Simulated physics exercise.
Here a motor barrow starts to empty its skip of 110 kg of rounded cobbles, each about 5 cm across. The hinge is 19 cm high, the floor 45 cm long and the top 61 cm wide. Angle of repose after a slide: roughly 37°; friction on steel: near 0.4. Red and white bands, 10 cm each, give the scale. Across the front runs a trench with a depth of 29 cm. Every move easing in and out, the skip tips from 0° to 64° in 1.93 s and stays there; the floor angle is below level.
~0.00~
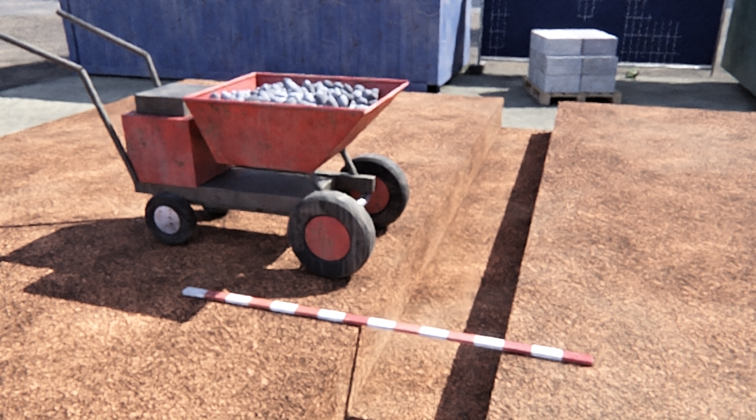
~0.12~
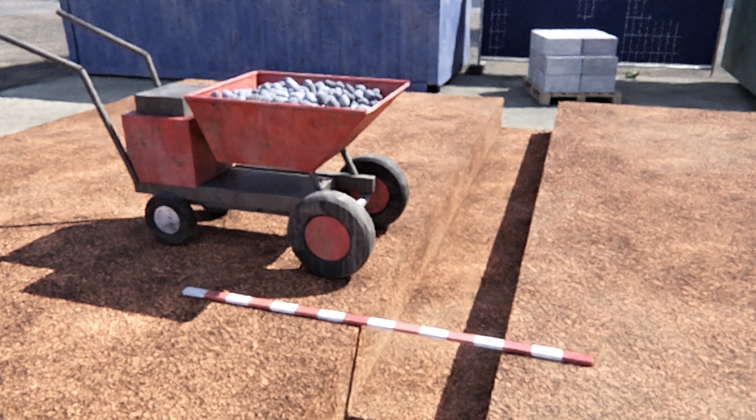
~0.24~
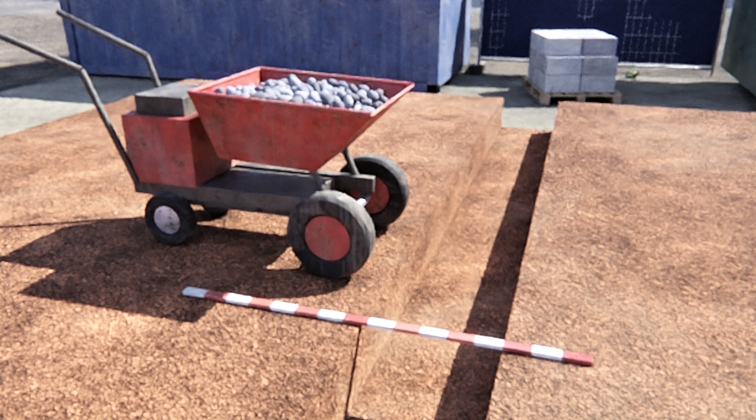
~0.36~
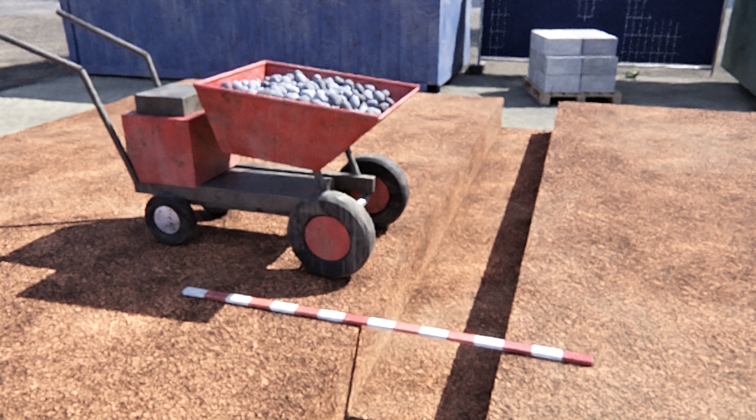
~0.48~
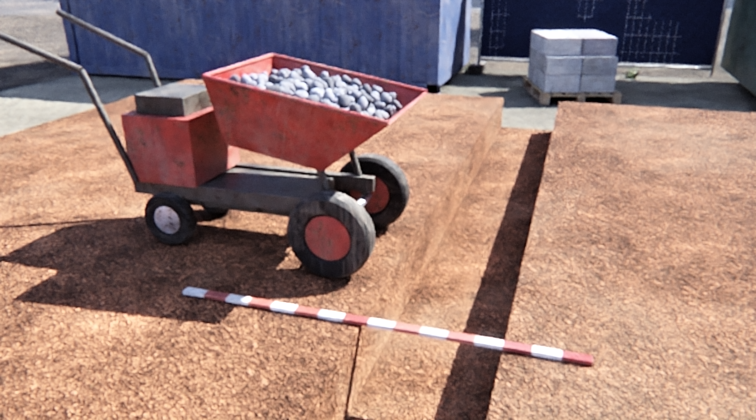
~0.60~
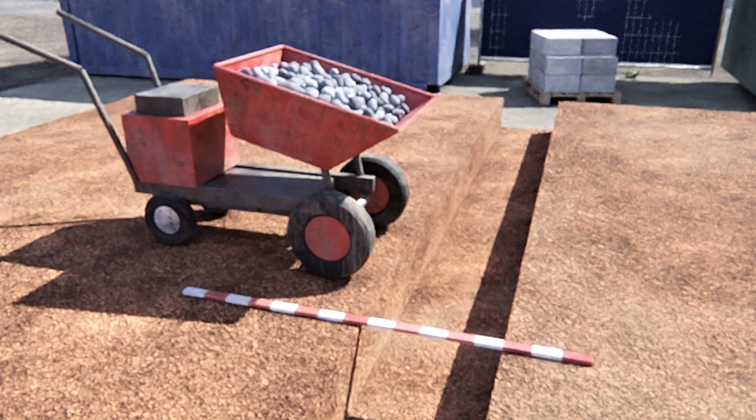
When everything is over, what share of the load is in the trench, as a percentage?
Close to 65 in a hundred.
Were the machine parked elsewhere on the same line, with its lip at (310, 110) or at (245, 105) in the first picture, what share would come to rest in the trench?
Around 100% for the first place and 85% for the second.
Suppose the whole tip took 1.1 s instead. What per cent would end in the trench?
Probably about 55 in a hundred.
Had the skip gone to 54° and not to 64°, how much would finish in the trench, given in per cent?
Roughly 50 percent.
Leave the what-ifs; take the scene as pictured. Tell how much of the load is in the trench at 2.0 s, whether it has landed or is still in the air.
I'd put it near 25 per cent.
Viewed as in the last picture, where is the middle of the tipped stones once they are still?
Roughly at (501, 306).
After 1.5 s the floor is at 54°; 100 % in the skip; the foremost stones are at (472, 192).
After 2.0 s the floor is at 64°; 54 % in the skip, 25 % in the trench, 21 % past the trench; the foremost stones are at (598, 295).
After 2.4 s the floor is at 64°; 27 % in the skip, 38 % in the trench, 35 % past the trench; the foremost stones are at (674, 302).
After 4.3 s the floor is at 64°; 0 % in the skip, 65 % in the trench, 35 % past the trench; the foremost stones are at (711, 319).
